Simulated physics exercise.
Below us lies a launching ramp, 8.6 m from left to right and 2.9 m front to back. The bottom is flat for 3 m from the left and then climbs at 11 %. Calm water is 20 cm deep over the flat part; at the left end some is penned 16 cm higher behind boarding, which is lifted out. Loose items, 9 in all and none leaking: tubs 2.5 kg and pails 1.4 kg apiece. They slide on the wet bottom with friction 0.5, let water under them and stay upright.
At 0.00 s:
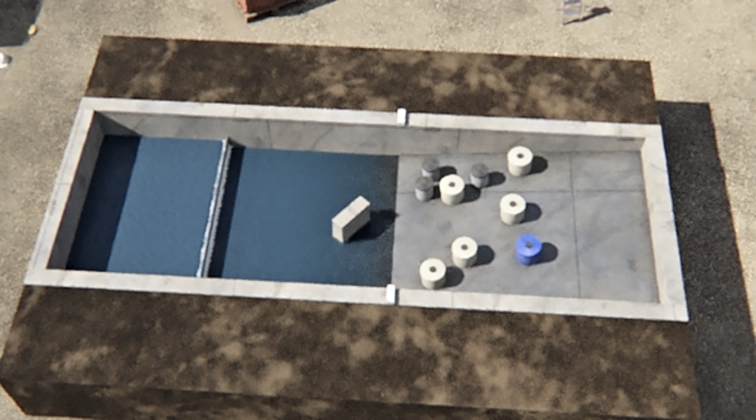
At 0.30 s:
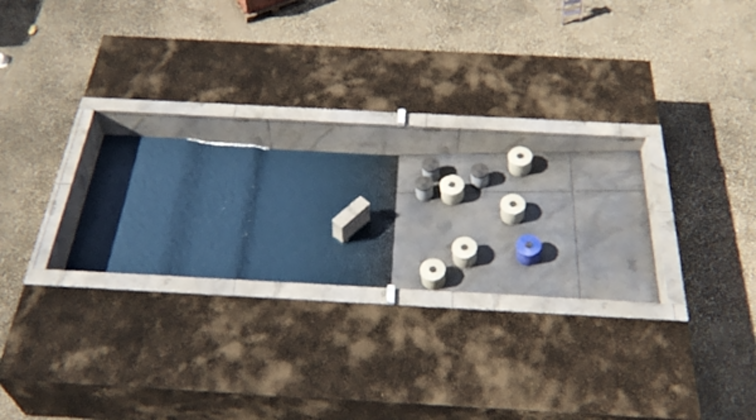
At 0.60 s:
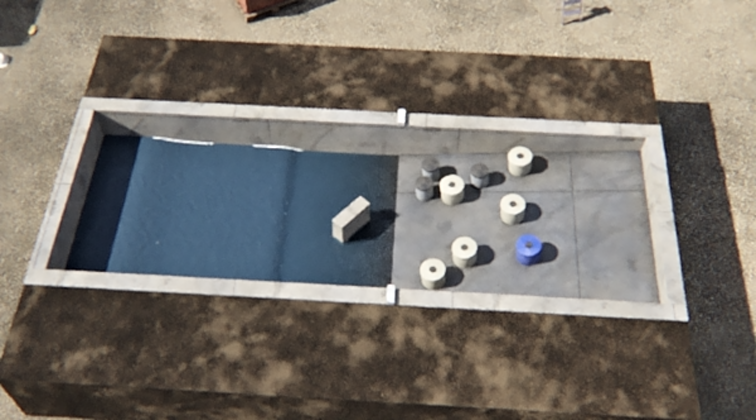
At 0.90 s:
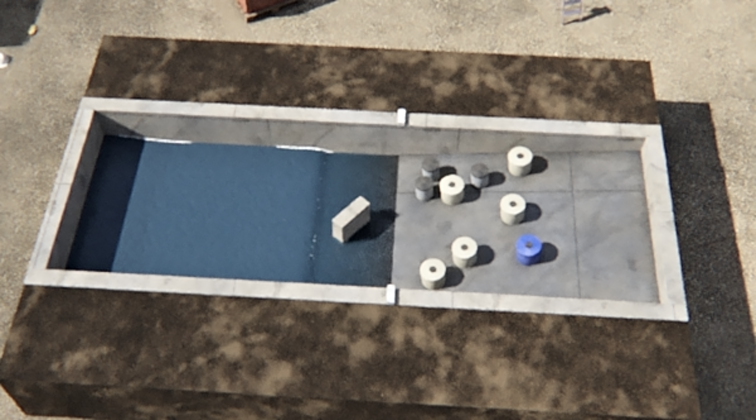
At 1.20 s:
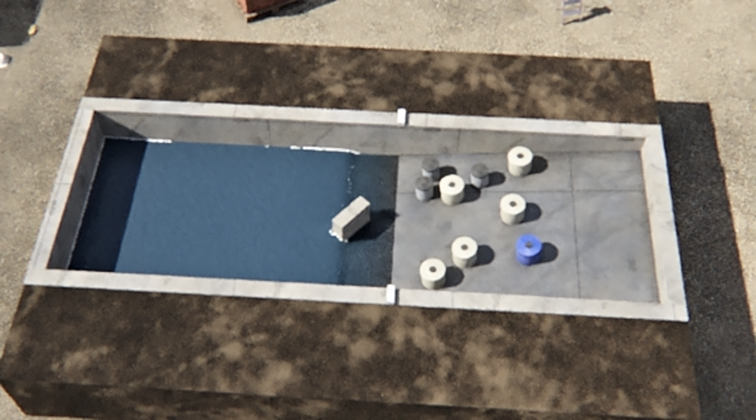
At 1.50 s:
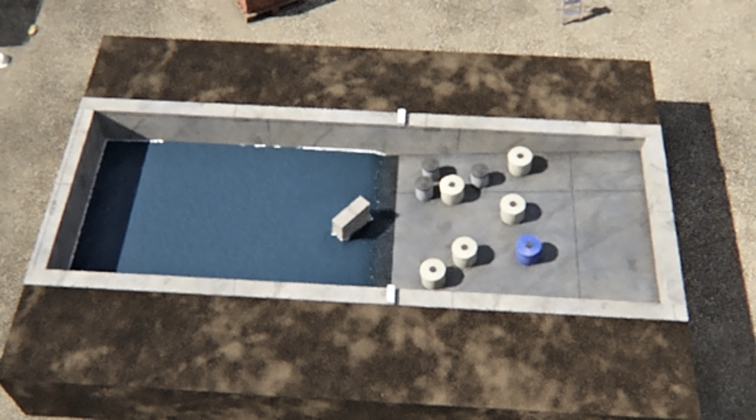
Launching ramp with a barrier lifting out of blue water, a low wave crossing rightward past a pale block, tubs staying still.
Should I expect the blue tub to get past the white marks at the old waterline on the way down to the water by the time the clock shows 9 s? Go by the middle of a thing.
Blue tub is held back.
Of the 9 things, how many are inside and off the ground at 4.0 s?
At that moment 6.
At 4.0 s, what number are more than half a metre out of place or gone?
By then 1.
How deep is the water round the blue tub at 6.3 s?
Roughly 0 cm.
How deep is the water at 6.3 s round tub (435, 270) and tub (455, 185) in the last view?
Roughly 5 and 7 cm.
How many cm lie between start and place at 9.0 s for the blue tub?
Roughly 0 cm.
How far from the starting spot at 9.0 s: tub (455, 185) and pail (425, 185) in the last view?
In turn: 150 cm, 200 cm.
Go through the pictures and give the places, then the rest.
The blue tub at (531, 245) rests on the ground; 13.4 m2 under water; 0 of 9 have shifted, in the first picture.
The blue tub at (531, 245), on the bottom; 13.4 m2 under water; 0 of 9 have shifted, in the second picture.
The blue tub at (531, 245) rests on the ground; 13.4 m2 under water; 0 of 9 have shifted, in the third picture.
The blue tub at (531, 245), on the bottom; water covers 13.4 m2; 0 of 9 have shifted, in the fourth picture.
The blue tub at (531, 245) rests on the ground; 13.4 m2 under water; 0 of 9 have shifted, in the fifth picture.
The blue tub at (531, 245) rests on the ground; water covers 13.4 m2; 0 of 9 have shifted, in the sixth picture.
After 2.1 s the blue tub is near (531, 245), 0.0 m from its start, aground; 0 of 9 are over the mark; 0 afloat.
After 4.0 s the blue tub is near (531, 245), 0.0 m from its start, aground; 0 of 9 are over the mark; 6 afloat.
After 6.3 s the blue tub is near (531, 245), 0.0 m from its start, aground; 4 of 9 are over the mark; 6 afloat.
After 9.0 s the blue tub is near (531, 245), 0.0 m from its start, aground; 6 of 9 are over the mark; 6 afloat.
